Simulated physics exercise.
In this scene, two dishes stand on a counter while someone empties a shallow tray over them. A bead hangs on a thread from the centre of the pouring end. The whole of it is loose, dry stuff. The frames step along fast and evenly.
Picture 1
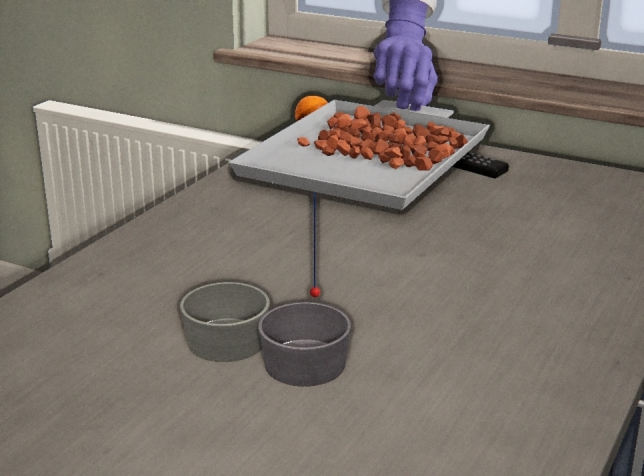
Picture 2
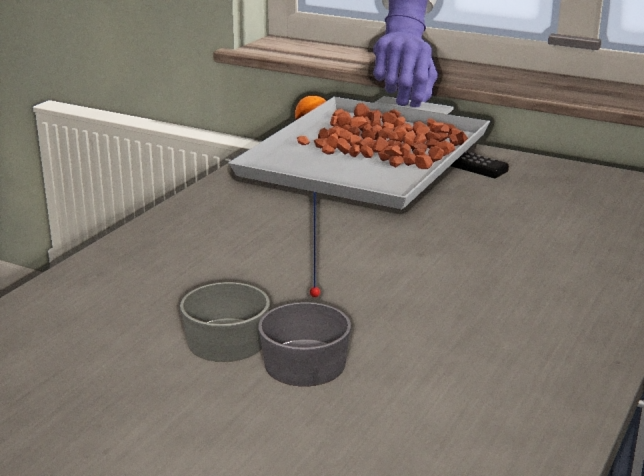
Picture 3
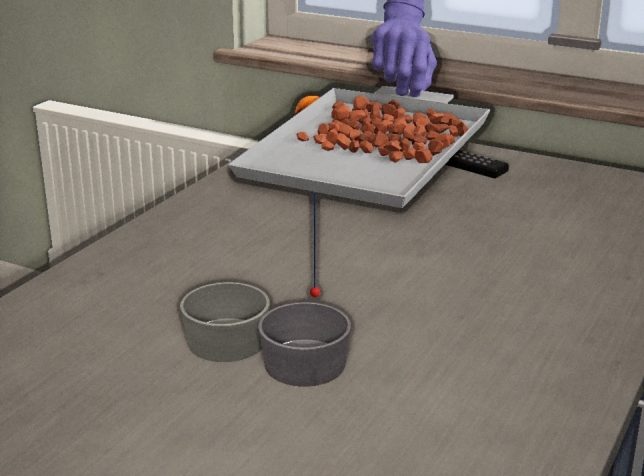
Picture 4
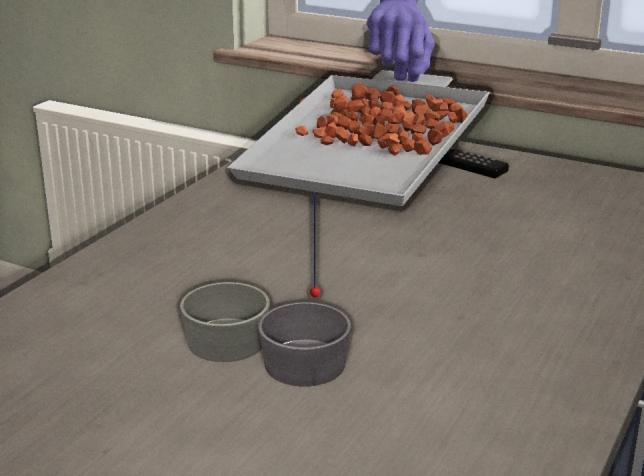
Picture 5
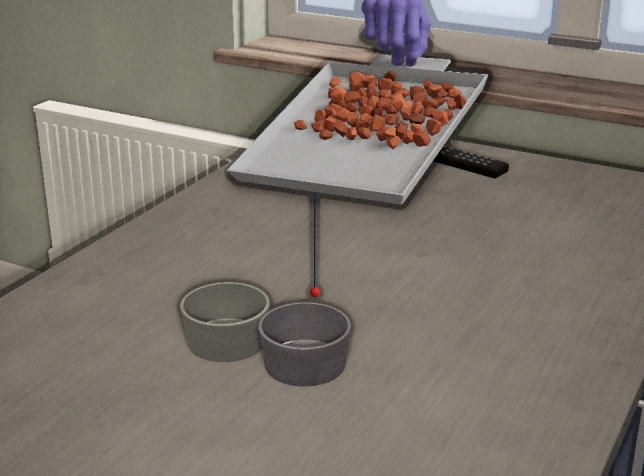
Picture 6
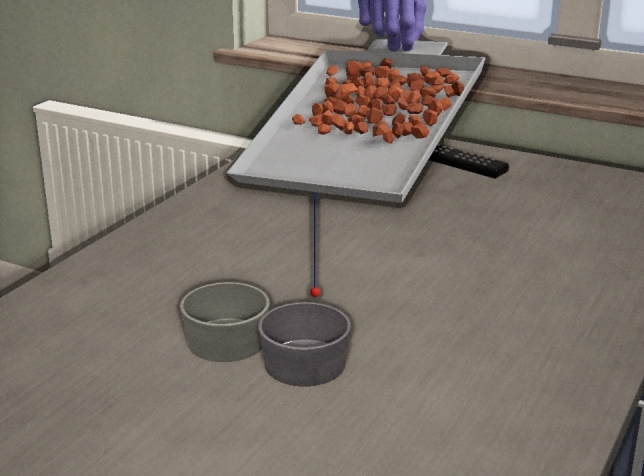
On a grey counter by a window, a purple-gloved hand raises the far end of a tray of reddish chunks above two dishes.
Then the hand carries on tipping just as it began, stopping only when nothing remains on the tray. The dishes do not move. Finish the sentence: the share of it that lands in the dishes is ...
... above one half.
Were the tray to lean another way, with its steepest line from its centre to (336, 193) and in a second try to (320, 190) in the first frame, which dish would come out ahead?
Record: Try 1, the dish at the right; try 2, the dish at the right.
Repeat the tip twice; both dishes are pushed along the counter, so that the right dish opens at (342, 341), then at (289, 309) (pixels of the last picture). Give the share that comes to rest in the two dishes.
Roughly 60% on the first try and 50% on the second.
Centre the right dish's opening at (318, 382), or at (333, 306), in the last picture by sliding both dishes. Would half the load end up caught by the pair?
In turn: Under half; not half.
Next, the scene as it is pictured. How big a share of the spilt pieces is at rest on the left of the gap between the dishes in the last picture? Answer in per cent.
Close to 70 %.
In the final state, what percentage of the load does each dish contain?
For the left dish 50 %, for the right dish 30 %.
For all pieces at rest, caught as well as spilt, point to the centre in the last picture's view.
(236, 339).
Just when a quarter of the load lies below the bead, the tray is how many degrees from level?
75°, roughly.
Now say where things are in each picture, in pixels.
In the first picture, corners of the pouring end at (236, 161) and (402, 194), level; middle of the load at (386, 137), bits of crushed brick; left dish at (202, 338); right dish at (283, 362); bead on its thread at (315, 292).
In the second picture, corners of the pouring end at (236, 162) and (402, 194), level; middle of the load at (385, 134).
In the third picture, corners of the pouring end at (236, 163) and (402, 193), tipped barely, lowest at the left corner; middle of the load at (385, 127).
In the fourth picture, corners of the pouring end at (235, 165) and (401, 192), tipped a little, lowest at the left corner; middle of the load at (384, 116).
In the fifth picture, corners of the pouring end at (235, 168) and (400, 191), tipped a little, lowest at the left corner; middle of the load at (383, 105).
In the sixth picture, corners of the pouring end at (234, 170) and (398, 190), tipped clearly, lowest at the left corner; middle of the load at (380, 95), a small part on the move; left dish at (202, 338); right dish at (283, 362).
Soon after the last picture, tray tipped steeply; most on the tray; a stray few in the left dish; about a quarter in the air.
A little later, tray tipped past a quarter turn; a small part on the tray; about a quarter in the right dish; about a third in the left dish; about a quarter outside both; a small part in the air.
Later still, tray tipped past a quarter turn; about a quarter in the right dish; about half in the left dish; about a quarter outside both.
At rest, tray tipped past a quarter turn; about a quarter in the right dish; about half in the left dish; about a quarter outside both.
